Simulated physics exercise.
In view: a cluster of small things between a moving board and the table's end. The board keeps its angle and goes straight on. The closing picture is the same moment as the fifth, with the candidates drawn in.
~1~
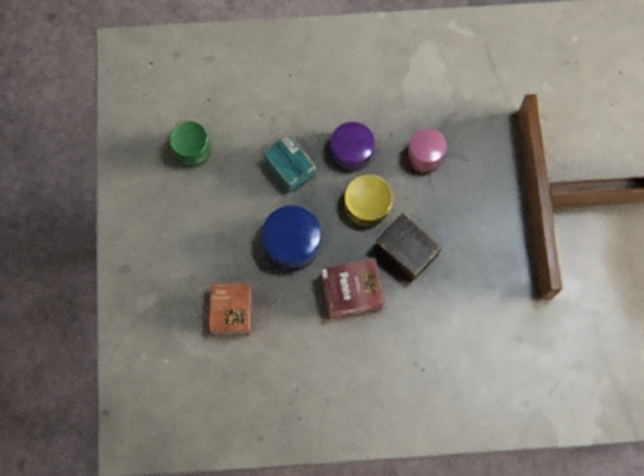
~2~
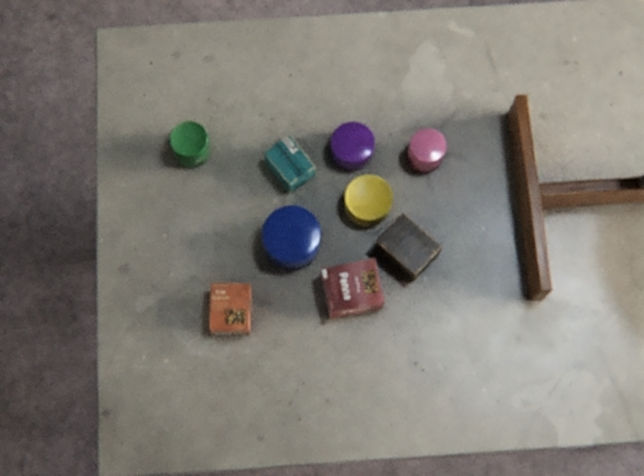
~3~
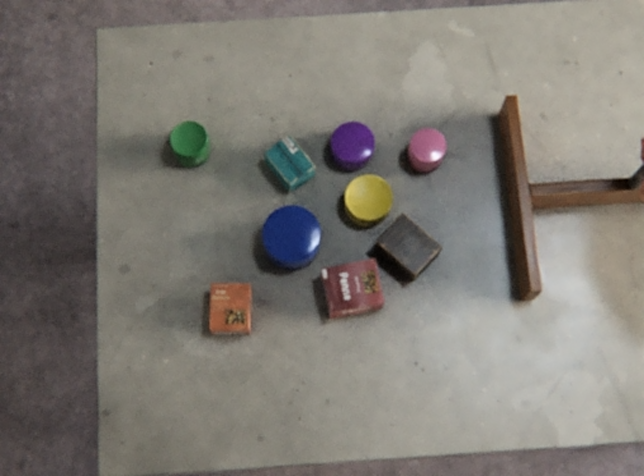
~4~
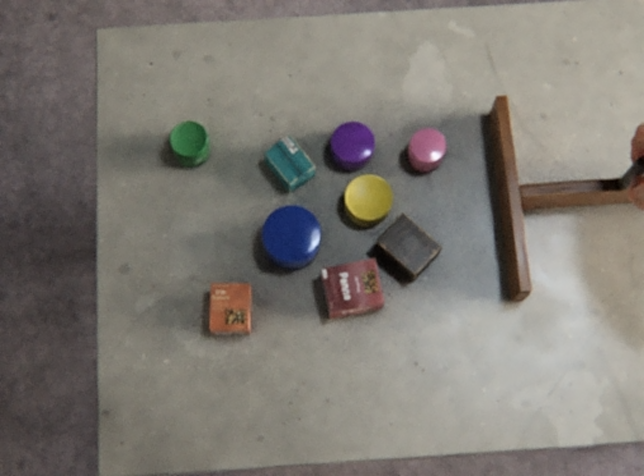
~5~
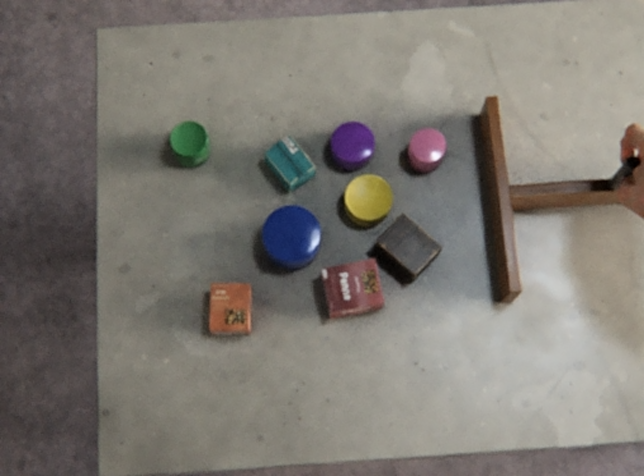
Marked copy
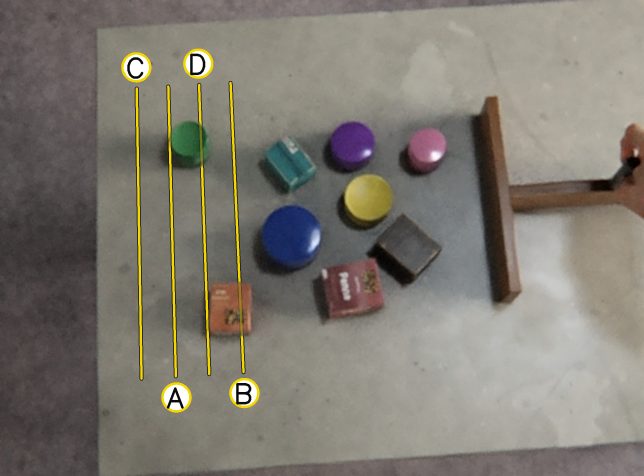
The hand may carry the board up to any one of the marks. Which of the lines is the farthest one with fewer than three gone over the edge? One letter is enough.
No farther than A.
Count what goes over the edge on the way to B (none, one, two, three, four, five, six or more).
In all, none.
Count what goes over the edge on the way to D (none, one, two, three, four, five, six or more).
The count is none.
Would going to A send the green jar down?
No.
On the marked copy, A at (172, 225); B at (237, 221); C at (139, 228); D at (204, 224).
Following A. Soon after the start, board (384, 199); purple pot (319, 142); red packet (328, 298).
Later, board (264, 206); green jar (175, 139); blue pot (190, 244).
In the end, board (172, 212); blue pot (98, 250); orange packet (104, 317); none fallen.
As for the rest, B is within the limit but short; C drops four; D is within the limit but short.
